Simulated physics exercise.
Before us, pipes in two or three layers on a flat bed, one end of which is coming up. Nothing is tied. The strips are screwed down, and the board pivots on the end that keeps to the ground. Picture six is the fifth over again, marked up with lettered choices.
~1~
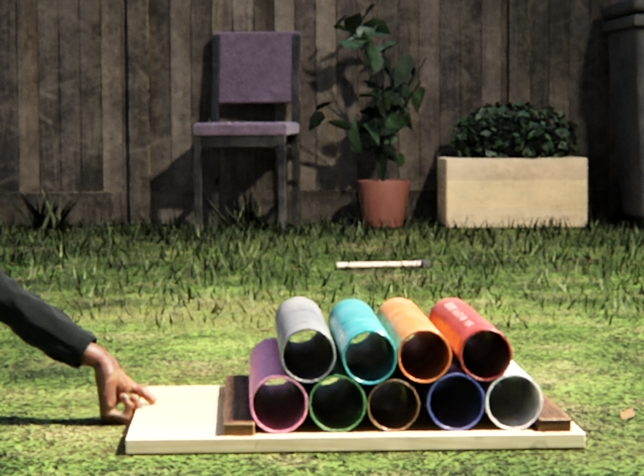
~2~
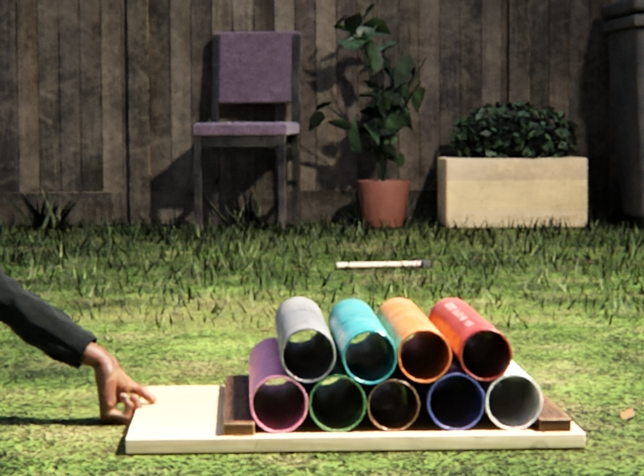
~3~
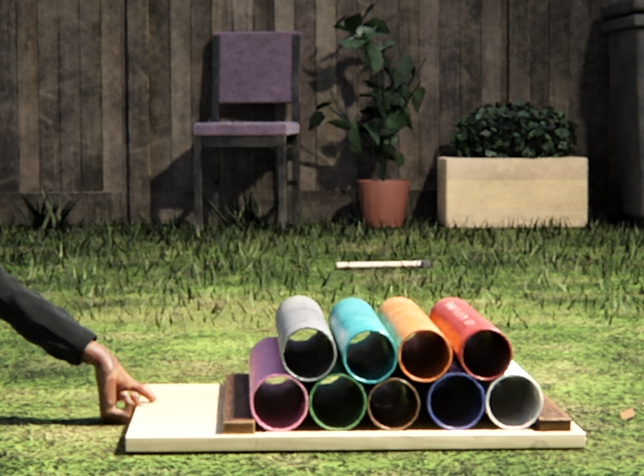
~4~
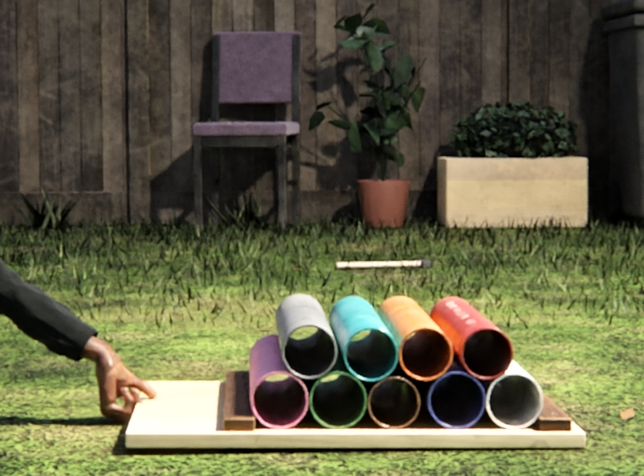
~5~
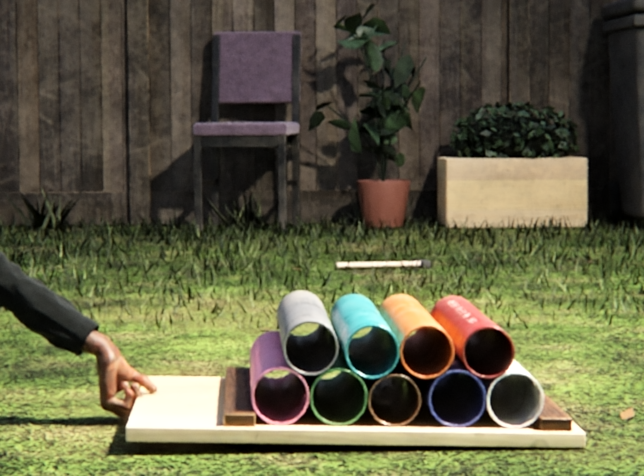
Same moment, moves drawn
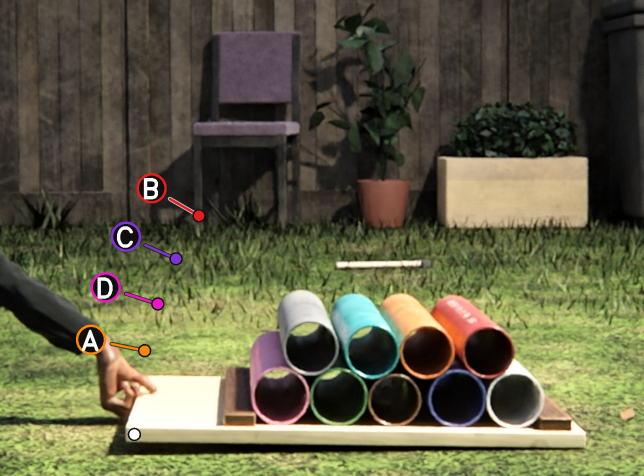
A hand slightly raises the left end of a board holding nine stacked colourful pipes.
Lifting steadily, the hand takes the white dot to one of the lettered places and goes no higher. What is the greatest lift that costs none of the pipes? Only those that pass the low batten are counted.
At most to C.
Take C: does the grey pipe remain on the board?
Yes.
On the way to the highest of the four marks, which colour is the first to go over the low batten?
It is the red one.
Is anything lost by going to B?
Yes, at B.
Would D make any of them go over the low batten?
No, at D.
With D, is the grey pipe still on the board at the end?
Yes.
On the copy, A at (145, 351); B at (199, 216); C at (176, 259); D at (158, 304); the white dot at (134, 435).
On C. First, board at 16°.
Then, board at 25°.
Finally, board at 25°, none over the low batten.
By contrast, A none over the low batten; B nine over the low batten; D none over the low batten.
